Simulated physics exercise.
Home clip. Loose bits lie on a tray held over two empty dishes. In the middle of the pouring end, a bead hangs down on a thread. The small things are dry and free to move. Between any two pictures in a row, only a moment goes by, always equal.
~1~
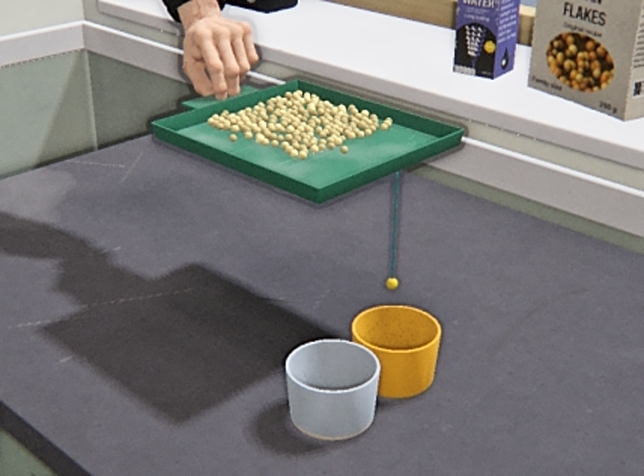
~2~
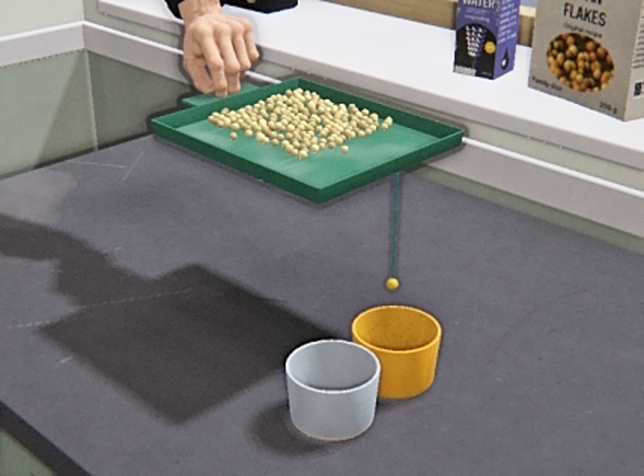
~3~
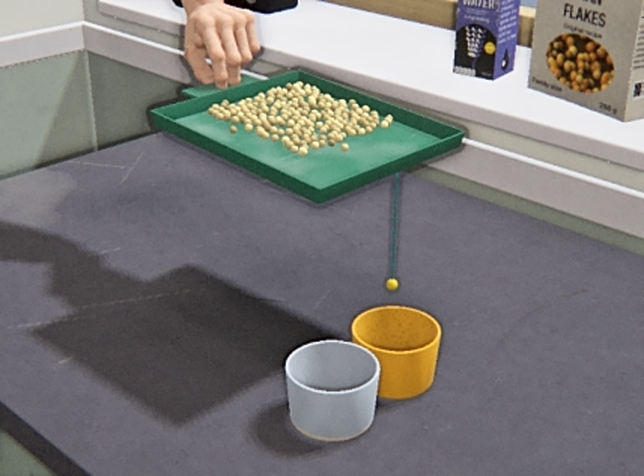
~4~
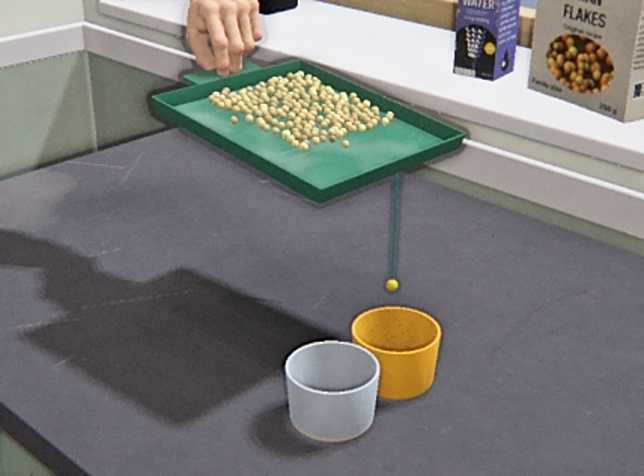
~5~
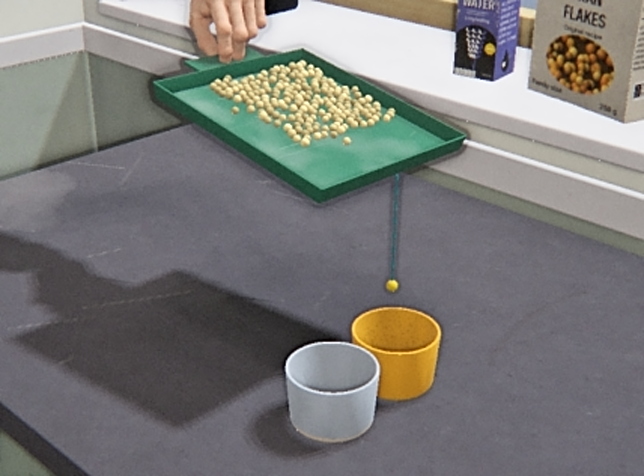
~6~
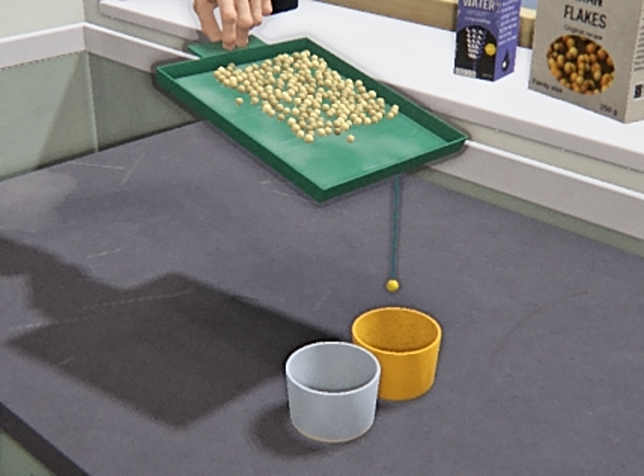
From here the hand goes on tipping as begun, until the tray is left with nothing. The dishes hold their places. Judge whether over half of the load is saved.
The dishes are left with the minor part.
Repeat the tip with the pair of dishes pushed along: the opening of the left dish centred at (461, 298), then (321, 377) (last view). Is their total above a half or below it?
In the first position past half, in the second shy of half.
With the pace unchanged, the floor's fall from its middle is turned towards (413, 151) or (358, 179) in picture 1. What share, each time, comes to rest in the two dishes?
0 % and 60 %.
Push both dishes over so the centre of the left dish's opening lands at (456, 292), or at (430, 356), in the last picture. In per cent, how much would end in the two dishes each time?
It would be roughly 60 per cent, followed by roughly 20 per cent.
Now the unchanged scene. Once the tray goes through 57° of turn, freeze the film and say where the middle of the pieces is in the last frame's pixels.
I'd put the middle close to (422, 146).
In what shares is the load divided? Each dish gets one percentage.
I'd say the left dish holds some 0 % and the right dish some 20 %.
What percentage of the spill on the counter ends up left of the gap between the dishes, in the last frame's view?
Reading: Around 10 %.
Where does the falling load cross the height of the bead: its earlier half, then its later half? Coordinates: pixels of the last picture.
Earlier half at (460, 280), later half at (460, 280).
Soon after the last picture, tray tipped steeply; nearly all on the tray; a stray few outside both; a small part in the air.
A little later, tray tipped right over; most on the tray; a stray few in the right dish; a small part outside both; a stray few in the air.
Later still, tray tipped past a quarter turn; about a quarter in the right dish; most outside both.
At rest, tray tipped past a quarter turn; none in the left dish; about a quarter in the right dish; most outside both.
